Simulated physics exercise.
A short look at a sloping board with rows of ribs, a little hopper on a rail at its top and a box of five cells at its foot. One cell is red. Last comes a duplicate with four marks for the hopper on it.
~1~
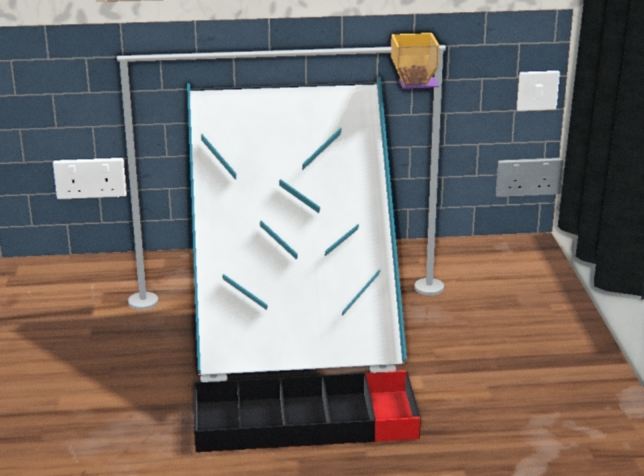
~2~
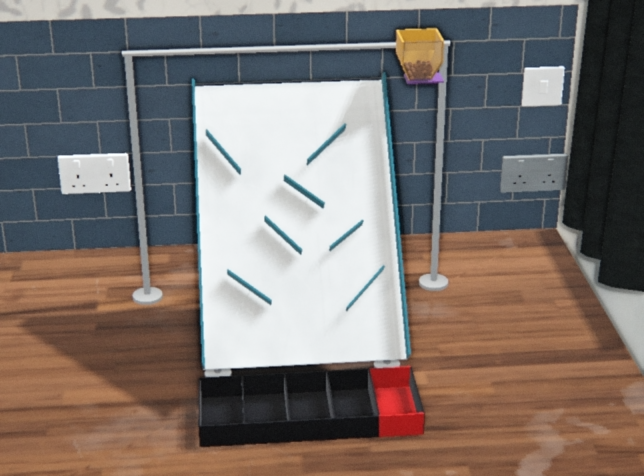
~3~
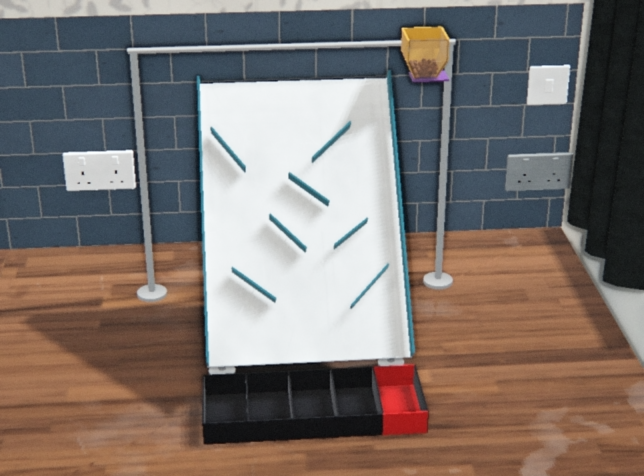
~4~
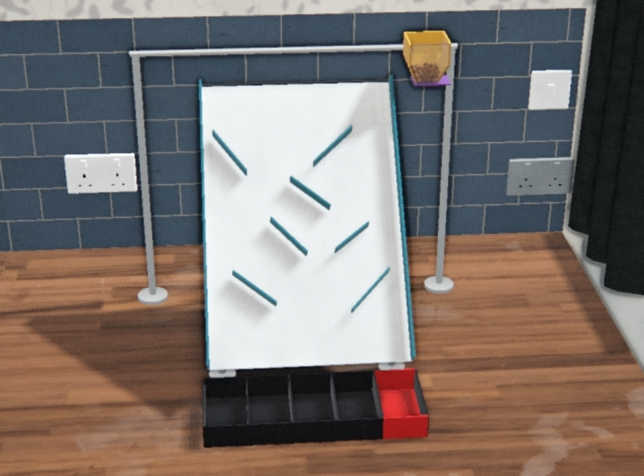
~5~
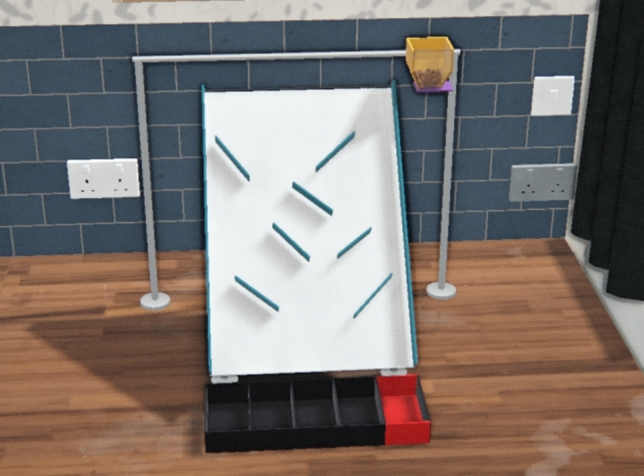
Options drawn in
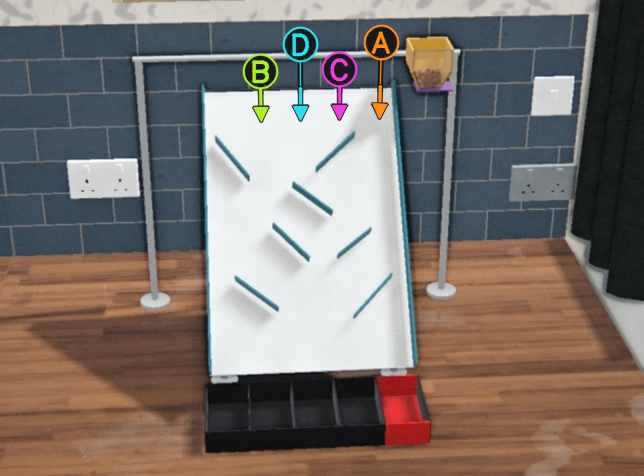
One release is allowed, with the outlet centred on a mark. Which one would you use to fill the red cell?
Take A.
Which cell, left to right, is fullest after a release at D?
The third from the left.
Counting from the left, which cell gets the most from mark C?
The third from the left.
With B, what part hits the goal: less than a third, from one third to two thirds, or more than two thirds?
Less than a third.
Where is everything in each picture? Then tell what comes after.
The first frame shows hopper near (414, 74), cereal balls, door shut.
The second frame shows ribs (206, 129) to (241, 169), (308, 159) to (346, 123), (284, 174) to (325, 203).
The third frame shows ribs (269, 213) to (306, 248), (335, 244) to (368, 218), (232, 267) to (276, 299).
The fourth frame shows ribs (353, 309) to (390, 267).
The fifth frame shows red cell near (408, 432), number 5 of 5 from the left.
On the marked copy, mark A meets the board at (379, 113); mark B meets the board at (261, 116); mark C meets the board at (339, 114); mark D meets the board at (300, 115).
With A, close to half in the red cell, close to half in other cells.
With B, only a few in the red cell, all but a few in other cells.
With C, a small share in the red cell, the bulk in other cells, a small share outside the box.
With D, a small share in the red cell, all but a few in other cells.
